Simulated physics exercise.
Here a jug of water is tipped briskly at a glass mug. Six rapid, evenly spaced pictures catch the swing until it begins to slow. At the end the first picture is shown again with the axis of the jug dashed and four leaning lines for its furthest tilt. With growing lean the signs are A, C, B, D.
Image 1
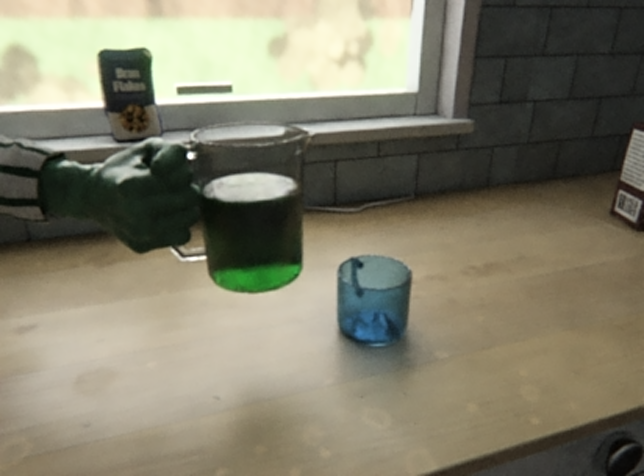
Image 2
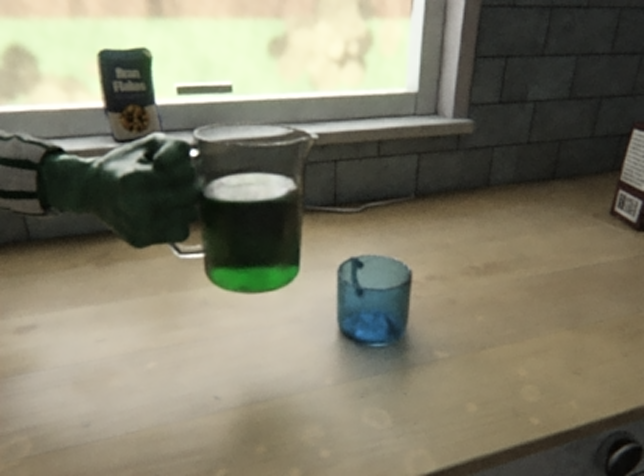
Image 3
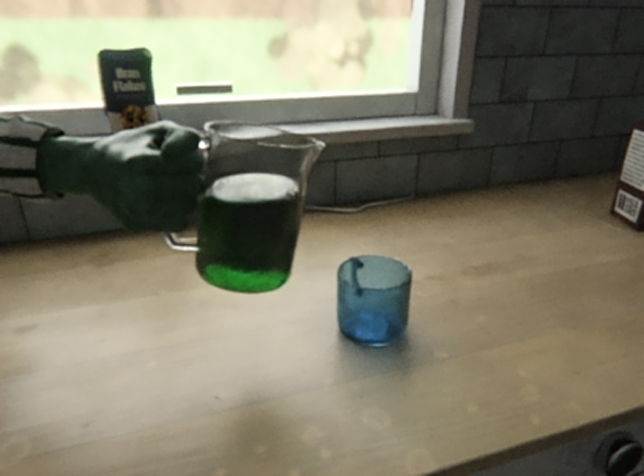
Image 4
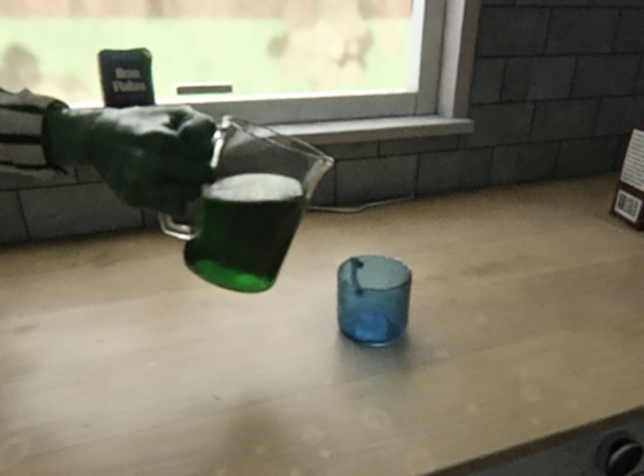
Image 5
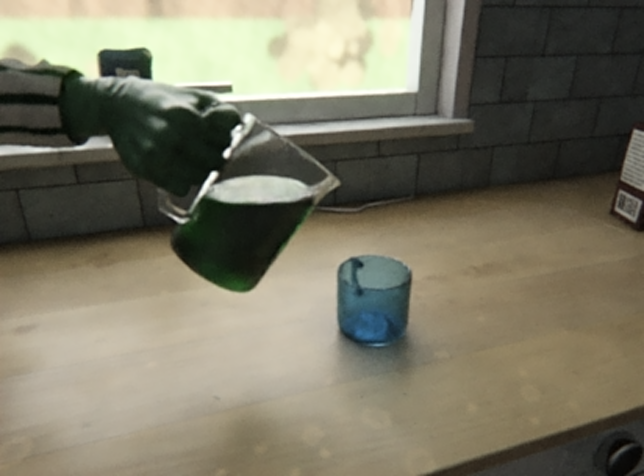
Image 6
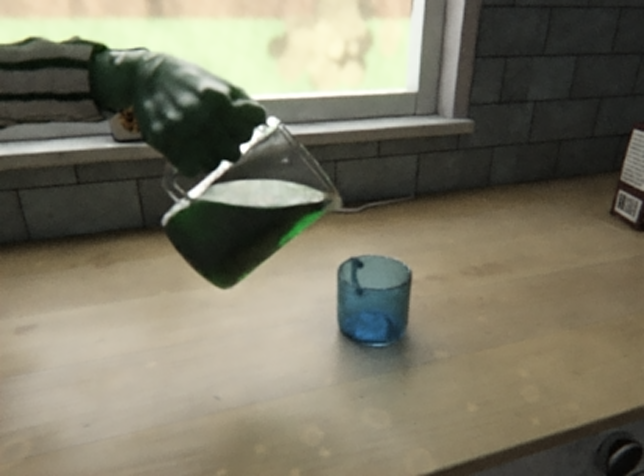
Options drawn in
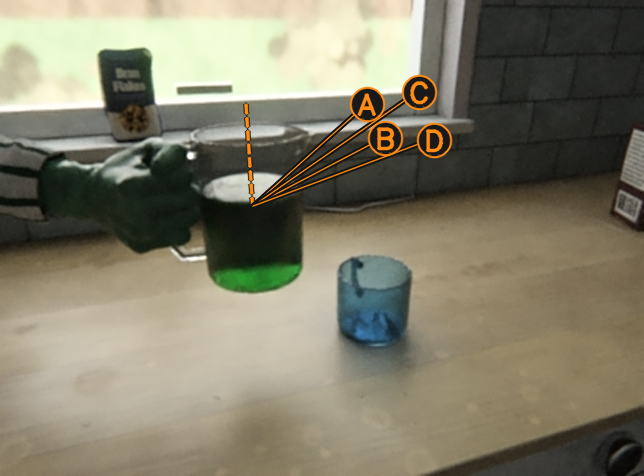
A green-gloved hand tilting a clear jug of green-looking liquid rightward above a wooden counter, near a small blue glass mug.
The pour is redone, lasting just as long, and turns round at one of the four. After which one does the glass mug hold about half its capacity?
Tilt B does it best.
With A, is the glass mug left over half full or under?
Under.
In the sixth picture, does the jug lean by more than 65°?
No, it does not.
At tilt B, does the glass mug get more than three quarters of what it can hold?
No, less.
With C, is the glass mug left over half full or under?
Under half.
On the marked copy, A at (354, 114); B at (369, 144); C at (404, 100); D at (417, 144).
For tilt A, the glass mug ends with about 10 % of what it can hold.
For tilt B, the glass mug ends with about 49 % of what it can hold.
For tilt C, the glass mug ends with about 24 % of what it can hold.
For tilt D, the glass mug ends with about 72 % of what it can hold; 3 % of the water is spilt.
